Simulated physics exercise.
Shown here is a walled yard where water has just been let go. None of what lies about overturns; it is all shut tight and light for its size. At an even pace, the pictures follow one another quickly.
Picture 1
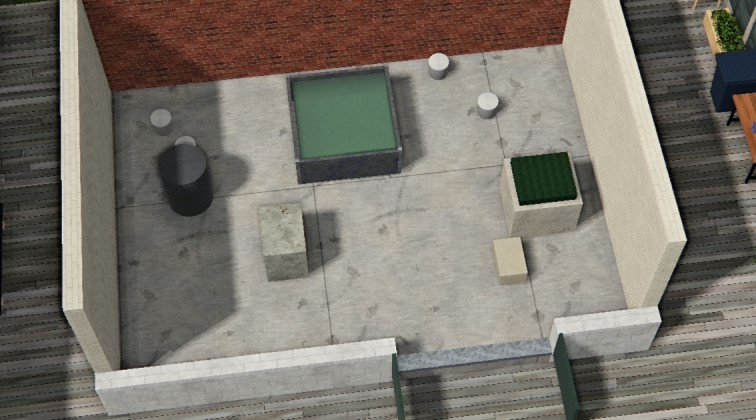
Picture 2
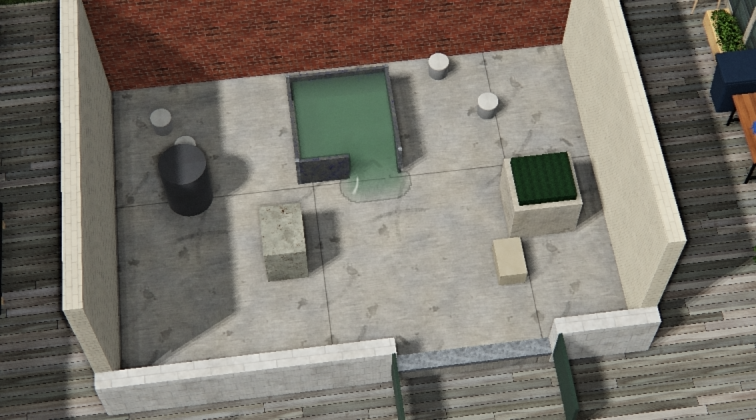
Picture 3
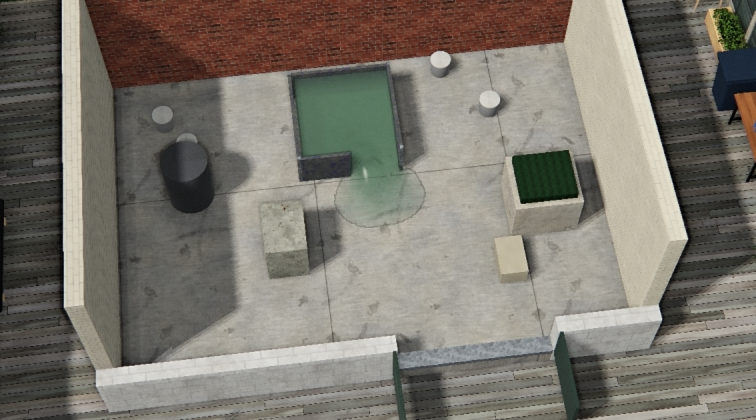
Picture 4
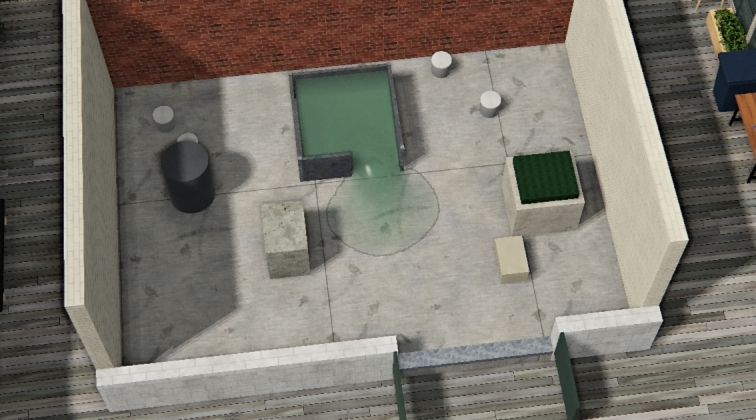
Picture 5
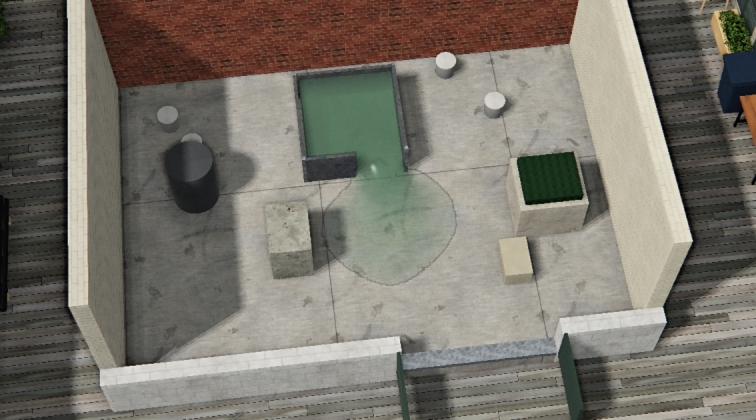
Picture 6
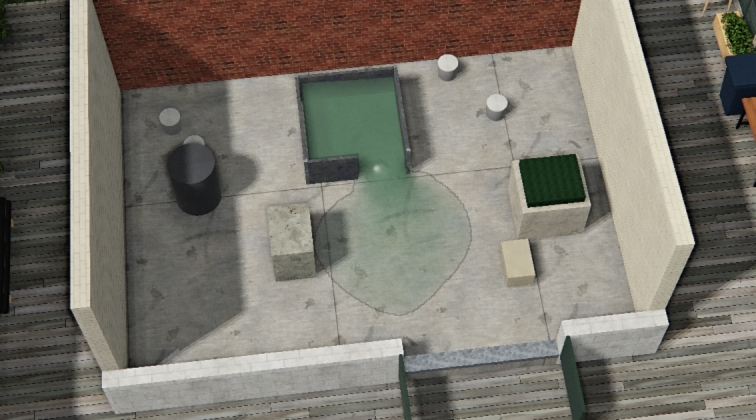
In a walled yard, green water pouring through a gap in a raised tank and spreading across the floor between unmoving blocks.
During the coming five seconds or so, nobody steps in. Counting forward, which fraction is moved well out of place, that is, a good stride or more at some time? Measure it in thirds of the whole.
The share is under a third of the whole.
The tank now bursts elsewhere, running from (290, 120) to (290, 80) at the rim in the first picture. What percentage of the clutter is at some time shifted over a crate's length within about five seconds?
40 per cent or thereabouts.
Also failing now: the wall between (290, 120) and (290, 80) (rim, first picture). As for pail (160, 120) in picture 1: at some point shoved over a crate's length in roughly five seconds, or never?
From what the pictures show, it travelled at least that.
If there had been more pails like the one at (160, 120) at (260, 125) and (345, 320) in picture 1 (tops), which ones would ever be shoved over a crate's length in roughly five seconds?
As listed: Not that far, swept aside.
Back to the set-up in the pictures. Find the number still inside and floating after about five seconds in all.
0 in all.
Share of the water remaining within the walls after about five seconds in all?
Roughly 66 per cent.
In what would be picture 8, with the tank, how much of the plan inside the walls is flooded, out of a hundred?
Roughly 25 per cent.
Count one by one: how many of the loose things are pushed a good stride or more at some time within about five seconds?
The figure is 0.
A moment on, 0 of 5 are well off their spots; 0 afloat.
Next, 0 of 5 are well off their spots; 0 afloat.
Later, 0 of 5 are well off their spots; 0 afloat.
In the end, 0 of 5 are well off their spots, and 0 have been at some point; 0 afloat.
